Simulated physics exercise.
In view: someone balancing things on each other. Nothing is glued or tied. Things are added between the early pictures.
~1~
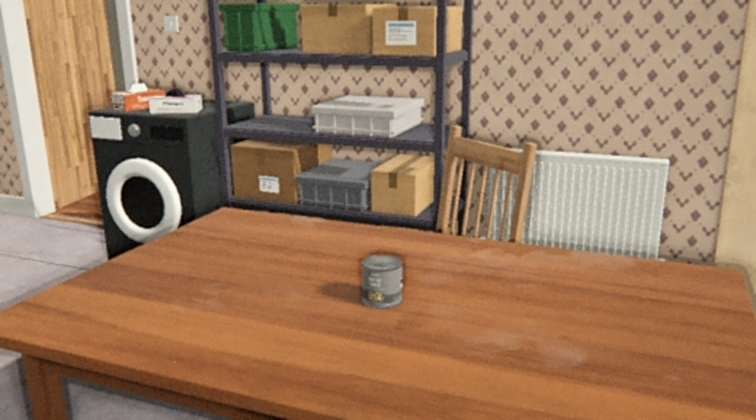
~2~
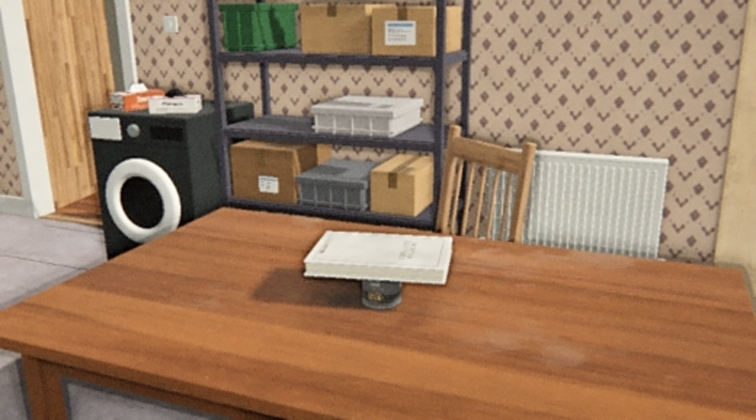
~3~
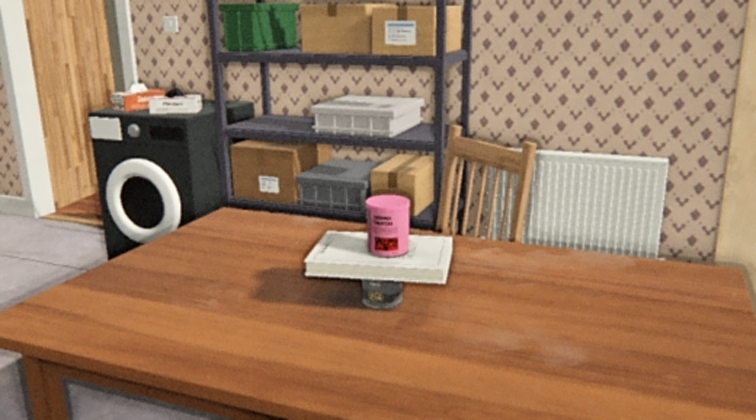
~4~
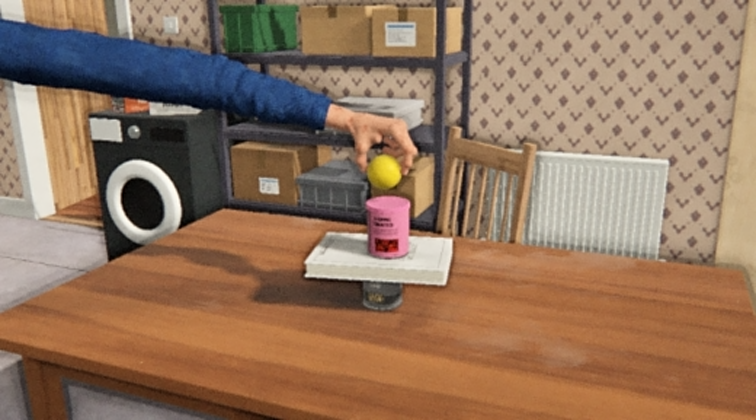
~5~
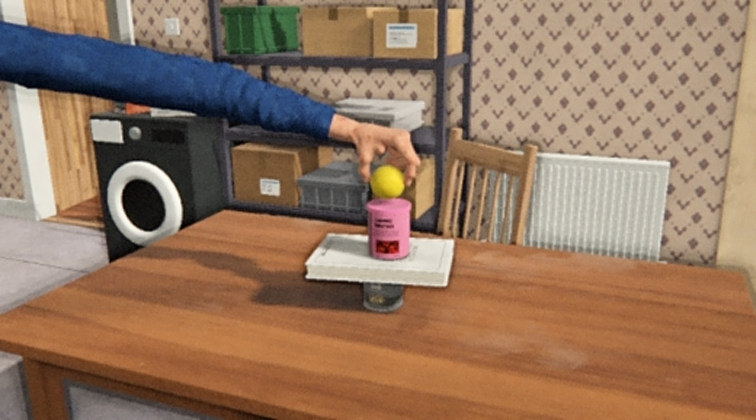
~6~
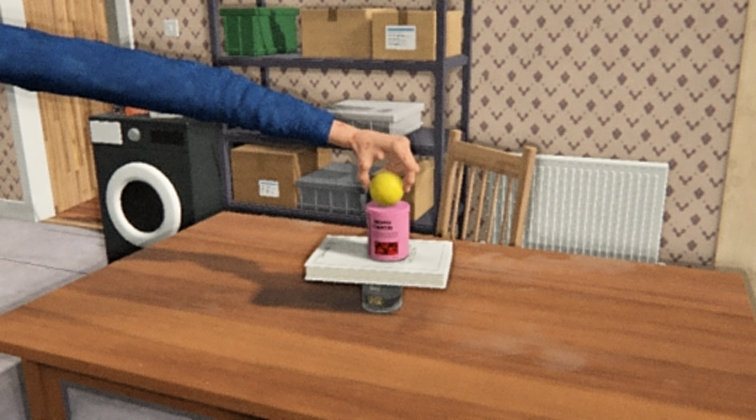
A blue-sleeved arm lowered a yellow lemon onto a pink pot, after a white book had been added on top of a small grey can and the pot set on the book.
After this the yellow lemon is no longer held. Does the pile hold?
It holds.
Then, 0.20 s past the last view, nothing moves.
Then, 0.70 s past the last view, yellow lemon resting near (387, 189).
Finally, all 4 still in place. Final places as the last picture's camera would see them, yellow lemon near (387, 189). The pile keeps its balance.
